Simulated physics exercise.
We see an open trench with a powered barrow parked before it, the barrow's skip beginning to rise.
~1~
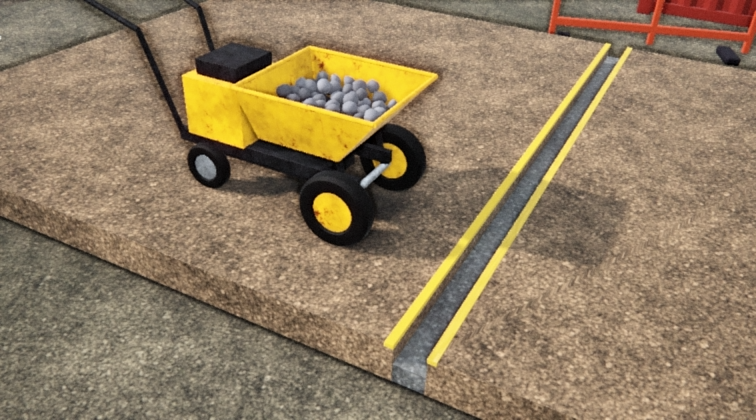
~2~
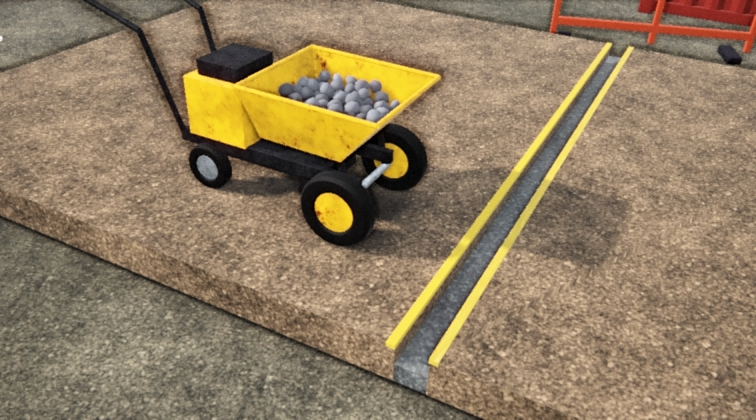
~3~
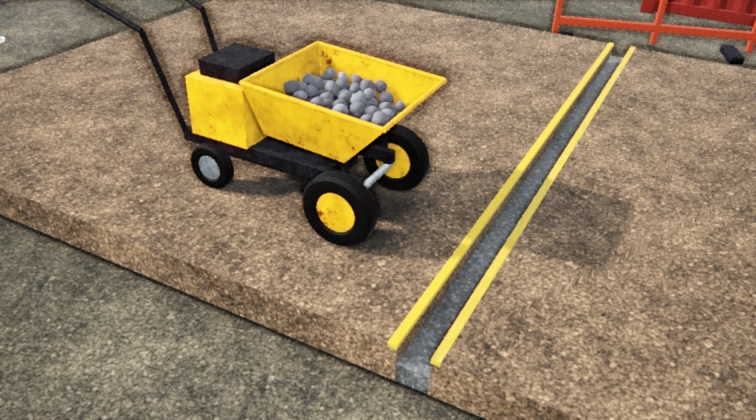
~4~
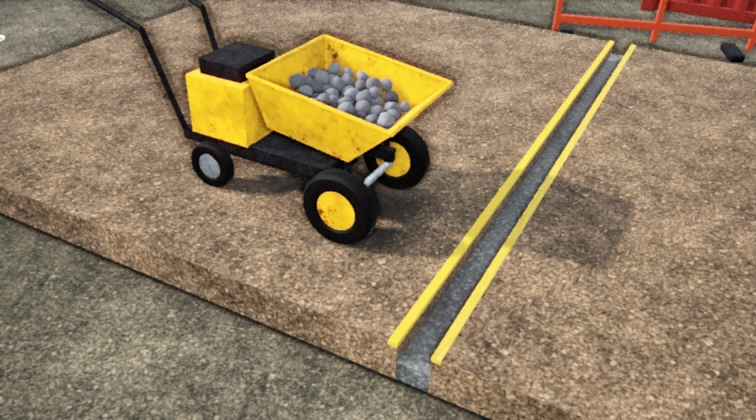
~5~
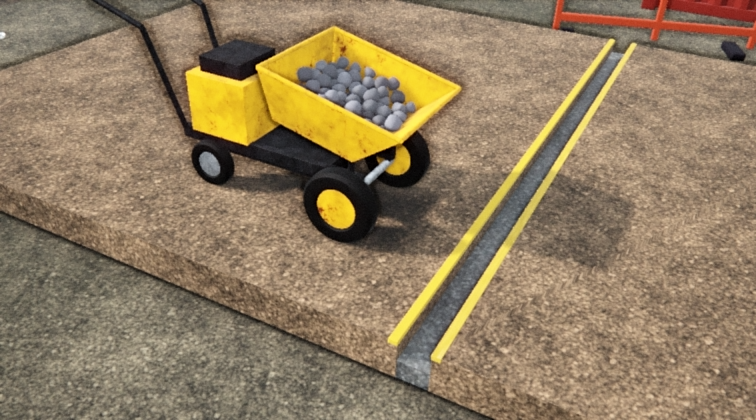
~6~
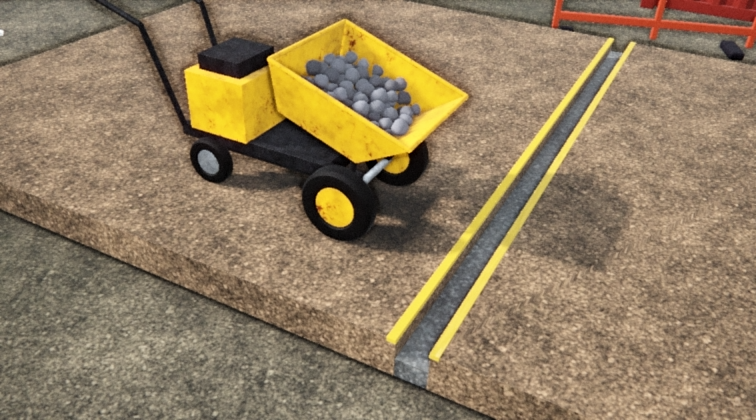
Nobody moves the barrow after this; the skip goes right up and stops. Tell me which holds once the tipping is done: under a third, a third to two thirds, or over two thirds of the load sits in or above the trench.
It is a third to two thirds.
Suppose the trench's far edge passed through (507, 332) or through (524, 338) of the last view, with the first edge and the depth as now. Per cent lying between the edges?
I'd expect close to 90 in a hundred and then close to 90 in a hundred.
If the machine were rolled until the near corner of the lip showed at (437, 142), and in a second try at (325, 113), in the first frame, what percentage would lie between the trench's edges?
From the first spot you get 0 percent, and from the second 30 percent.
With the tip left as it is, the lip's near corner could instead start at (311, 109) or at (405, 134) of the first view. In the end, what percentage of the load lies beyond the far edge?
Roughly 0 percent first, then roughly 70 percent.
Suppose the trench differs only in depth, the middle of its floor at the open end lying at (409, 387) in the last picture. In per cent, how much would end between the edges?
Around 70 percent.
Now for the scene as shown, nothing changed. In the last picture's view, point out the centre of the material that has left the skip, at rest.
Roughly at pixel (490, 243).
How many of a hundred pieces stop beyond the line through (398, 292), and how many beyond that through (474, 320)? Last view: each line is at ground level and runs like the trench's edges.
About 70 % and 20 %.
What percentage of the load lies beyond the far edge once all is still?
Estimate: Some 25 percent.
Shortly afterwards, skip tipped steeply; the whole lot in the skip.
Next, skip tipped right over; the bulk in the skip; near a quarter in or heaped over the trench; a little beyond it.
Some moments later, skip tipped right over; near a quarter in the skip; only a few short of the trench; near half in or heaped over the trench; near a quarter beyond it.
In the end, skip tipped right over; near a quarter in the skip; only a few short of the trench; near half in or heaped over the trench; near a quarter beyond it.
